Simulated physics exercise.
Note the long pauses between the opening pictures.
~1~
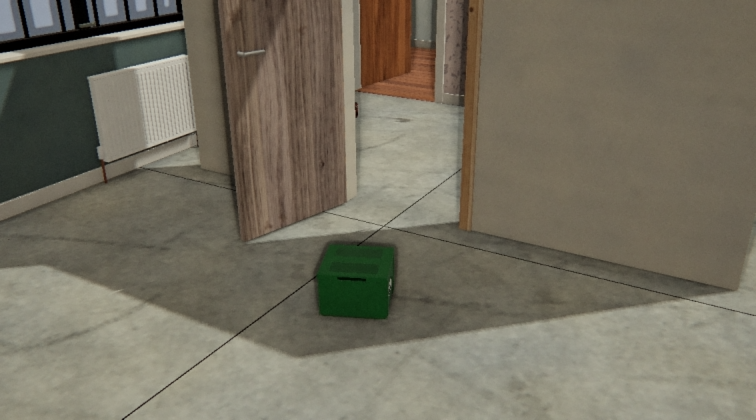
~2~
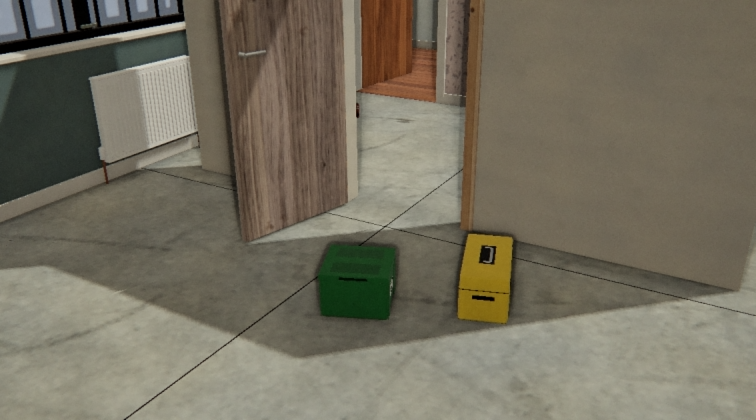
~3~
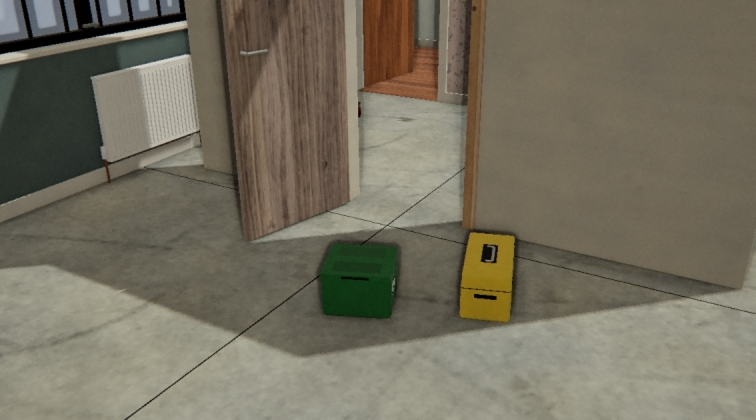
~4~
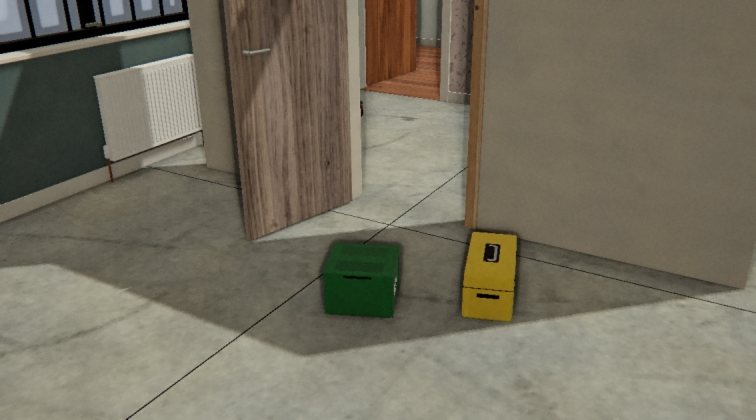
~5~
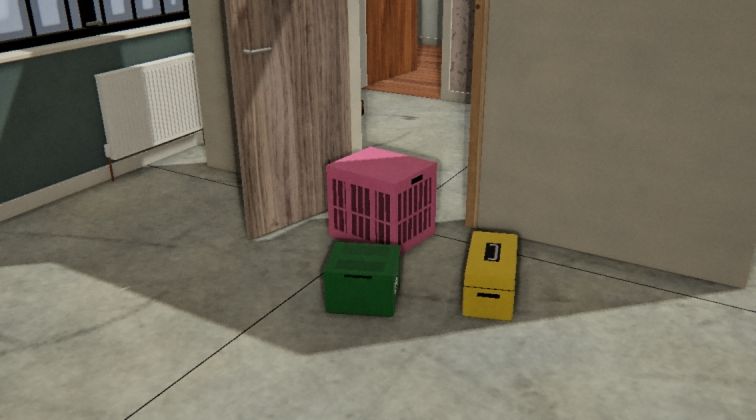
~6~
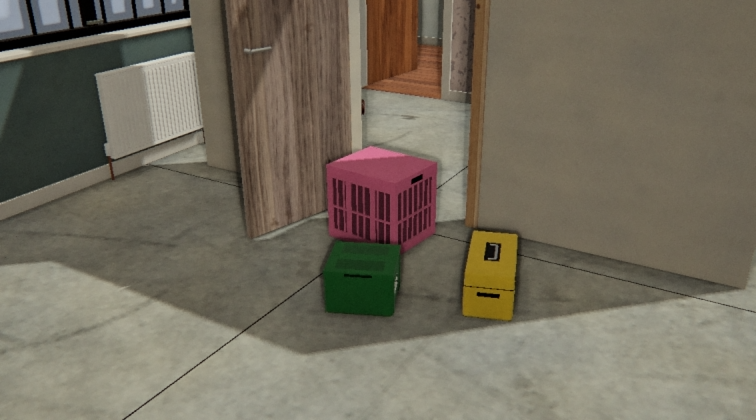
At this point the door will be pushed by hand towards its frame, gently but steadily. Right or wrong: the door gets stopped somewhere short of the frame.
Right, it gets stopped before closing.
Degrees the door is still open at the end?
It stays open at around 70°.
Then, 0.50 s later than the last frame, door at 95°.
Then, 0.80 s later than the last frame, door at 81°.
Then, 1.00 s later than the last frame, door at 72°.
When it is over, door at 70°; all 3 as before. End places, in pixels of the last picture, pink chest near (388, 200).
